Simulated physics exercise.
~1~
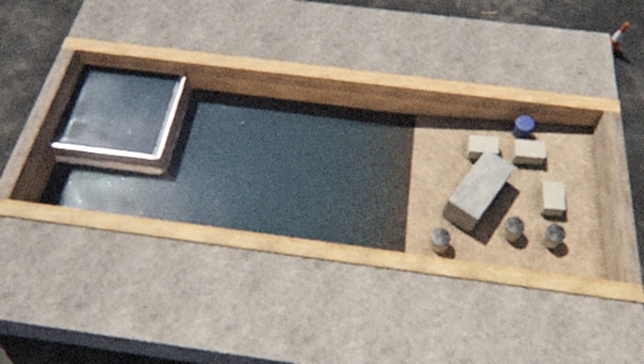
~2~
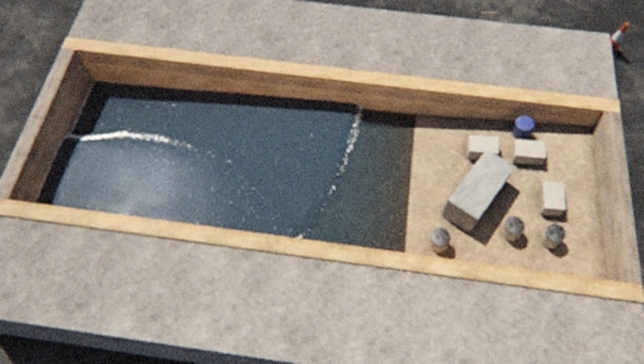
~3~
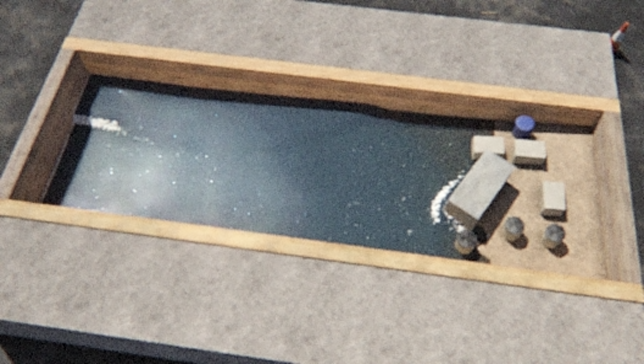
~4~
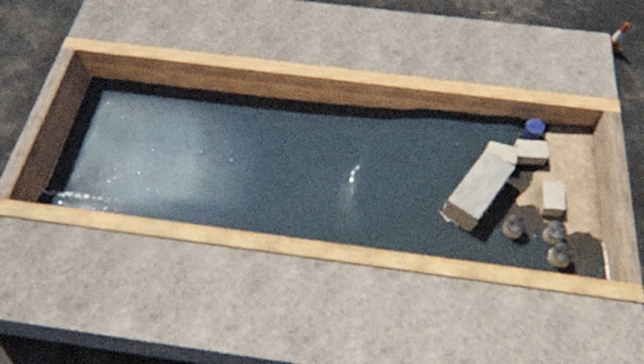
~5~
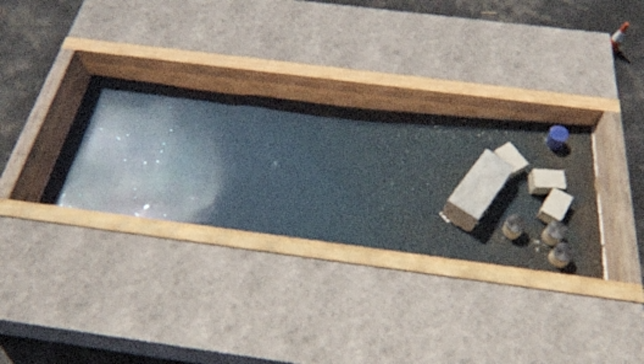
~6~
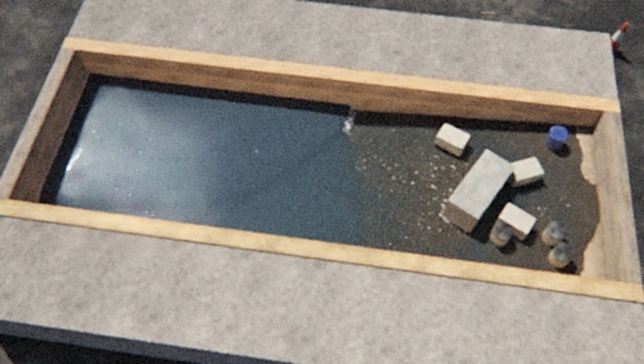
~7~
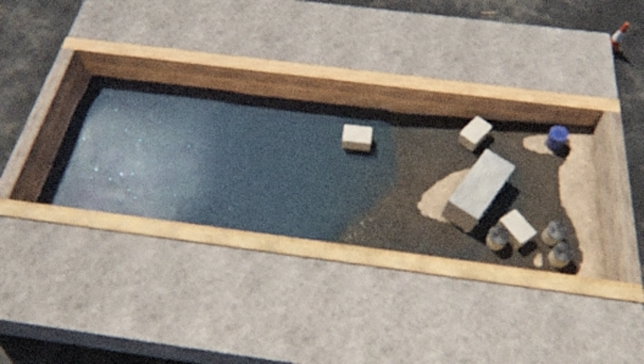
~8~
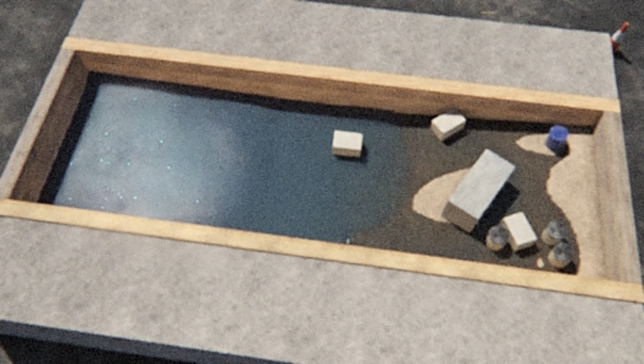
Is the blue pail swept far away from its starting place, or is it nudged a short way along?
The blue pail is nudged a short way along. It shifts slightly to the right and comes to rest near the right end of the strip.
